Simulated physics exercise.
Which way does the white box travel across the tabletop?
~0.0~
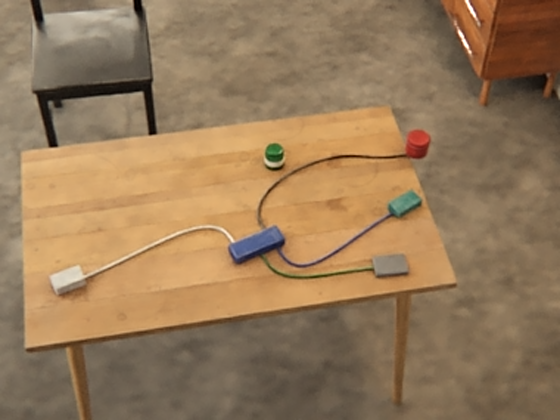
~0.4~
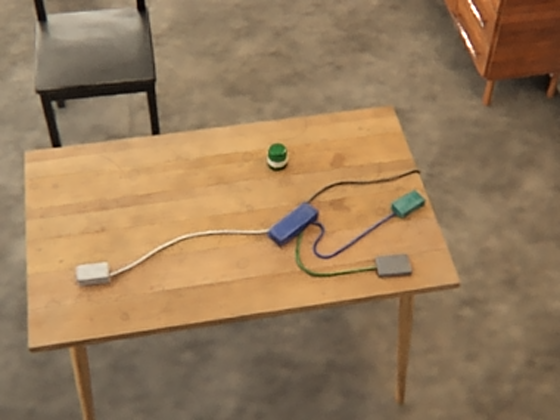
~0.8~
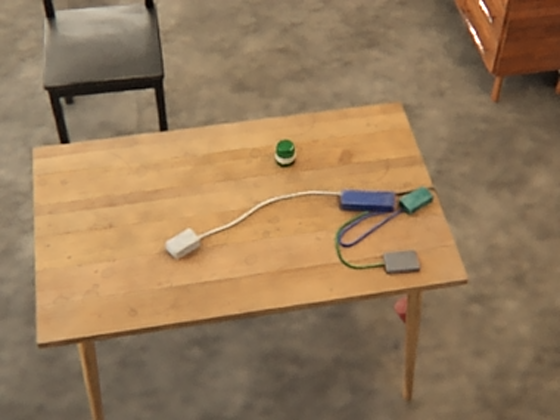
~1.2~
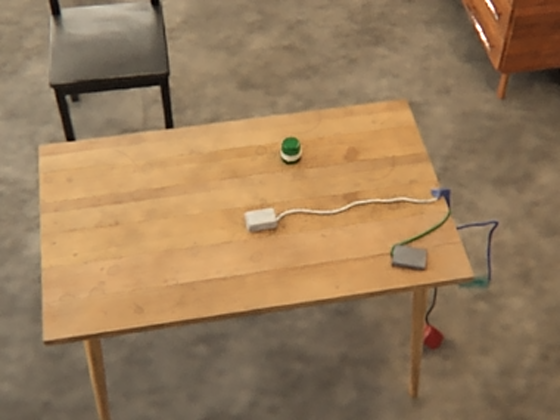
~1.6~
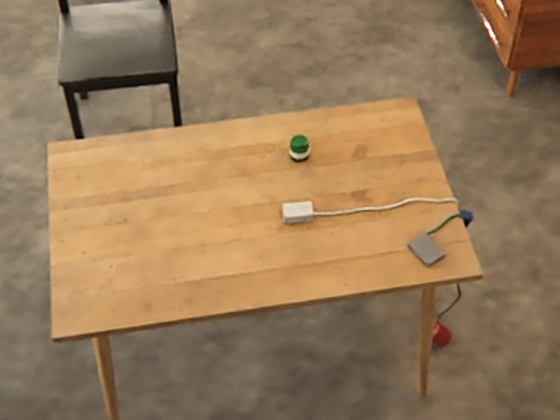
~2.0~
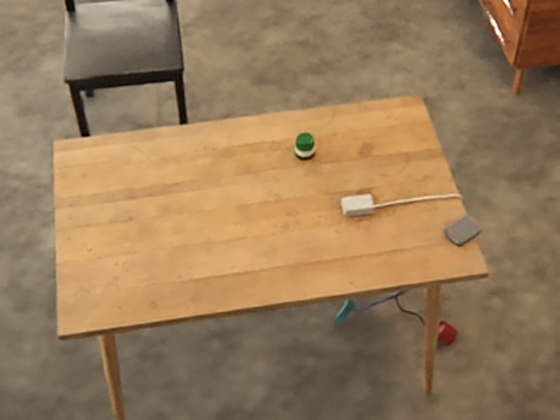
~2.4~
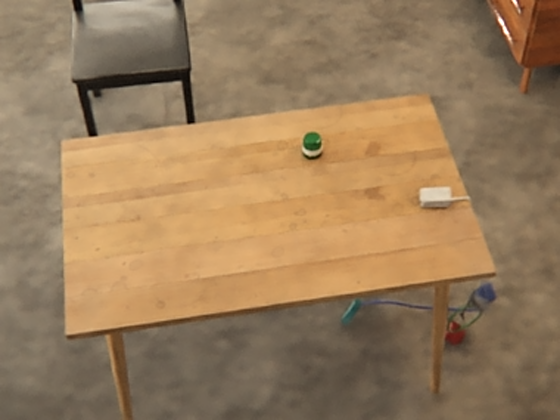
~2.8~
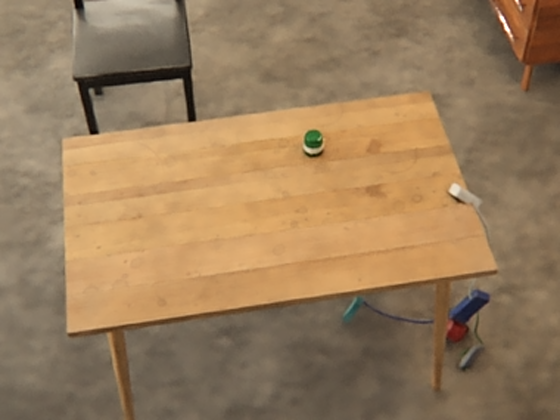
It slides to the right, following its cable from the left part of the table to the right edge.
